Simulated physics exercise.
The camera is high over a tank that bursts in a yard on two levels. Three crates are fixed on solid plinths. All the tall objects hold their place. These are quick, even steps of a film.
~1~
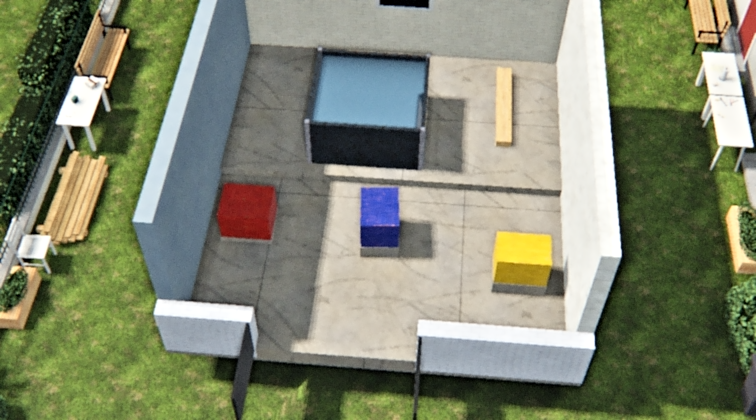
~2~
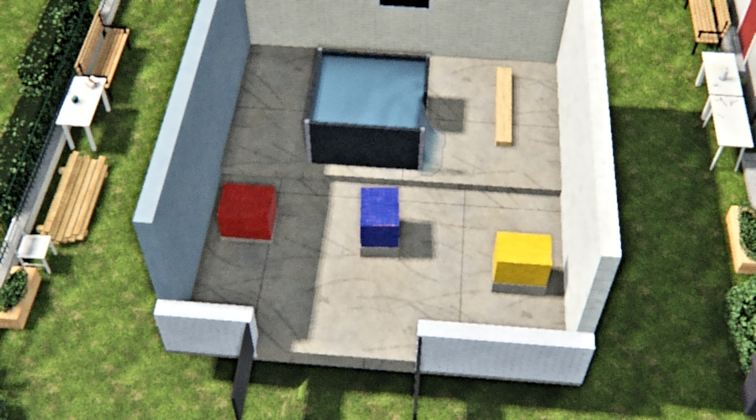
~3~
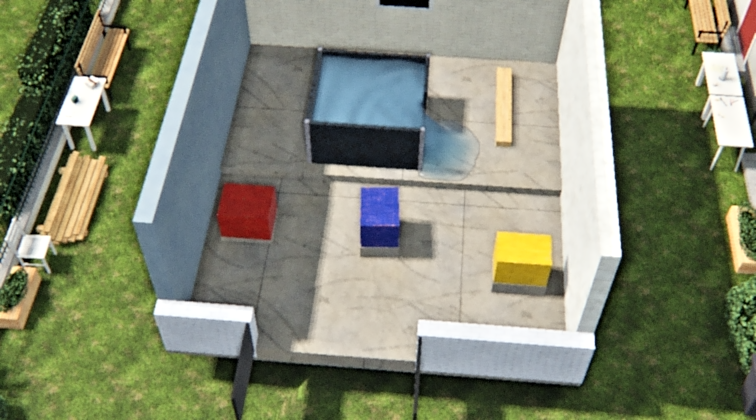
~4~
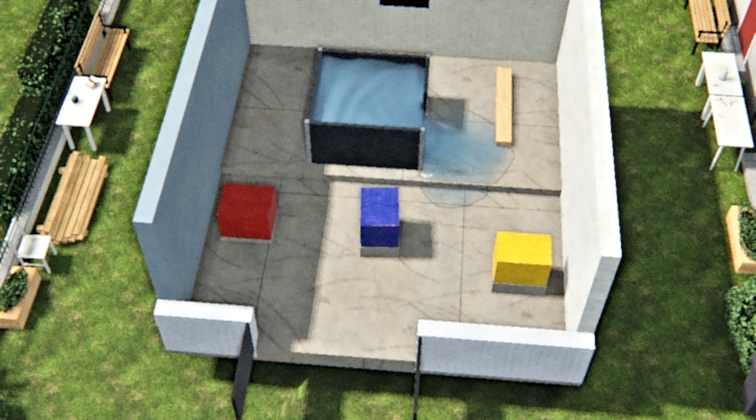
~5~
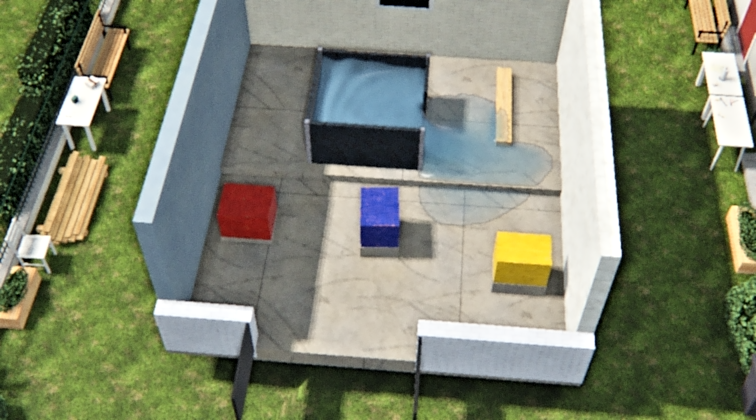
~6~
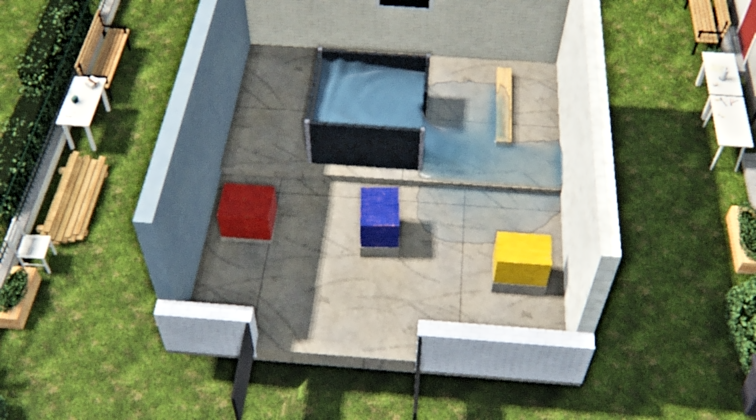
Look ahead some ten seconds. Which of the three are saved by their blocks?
In the end: The red crate is wetted; the blue crate escapes dry; the yellow crate is wetted.
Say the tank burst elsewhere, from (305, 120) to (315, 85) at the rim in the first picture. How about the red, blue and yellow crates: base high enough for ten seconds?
One by one: Red crate is soaked, blue crate escapes it, yellow crate keeps dry.
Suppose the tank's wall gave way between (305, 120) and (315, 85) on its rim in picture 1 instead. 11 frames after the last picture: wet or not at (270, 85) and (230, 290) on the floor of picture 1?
In that order: Flooded, covered.
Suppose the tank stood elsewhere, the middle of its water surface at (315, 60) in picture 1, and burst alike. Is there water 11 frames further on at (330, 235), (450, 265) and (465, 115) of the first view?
In that order: No water, awash, wet.
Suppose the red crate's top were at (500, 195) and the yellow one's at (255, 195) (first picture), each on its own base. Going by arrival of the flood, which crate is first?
First comes the red one.
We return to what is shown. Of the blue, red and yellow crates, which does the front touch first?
First comes the one in yellow.
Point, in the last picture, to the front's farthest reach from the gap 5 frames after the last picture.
Roughly at (556, 314).
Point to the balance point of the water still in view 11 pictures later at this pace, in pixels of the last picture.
Close to (442, 157).
A moment on, water covers 30 % of the floor; the red crate not reached, the blue crate not reached, the yellow crate water round its plinth.
Next, water covers 35 % of the floor; the red crate not reached, the blue crate not reached, the yellow crate water round its plinth.
Then, water covers 60 % of the floor; the red crate not reached, the blue crate water round its plinth, the yellow crate water round its plinth.
Later, water covers 90 % of the floor; the red crate water round its plinth, the blue crate water round its plinth, the yellow crate water round its plinth.
In the end, water covers 95 % of the floor; the red crate was topped, the blue crate stayed above the water, the yellow crate was topped.
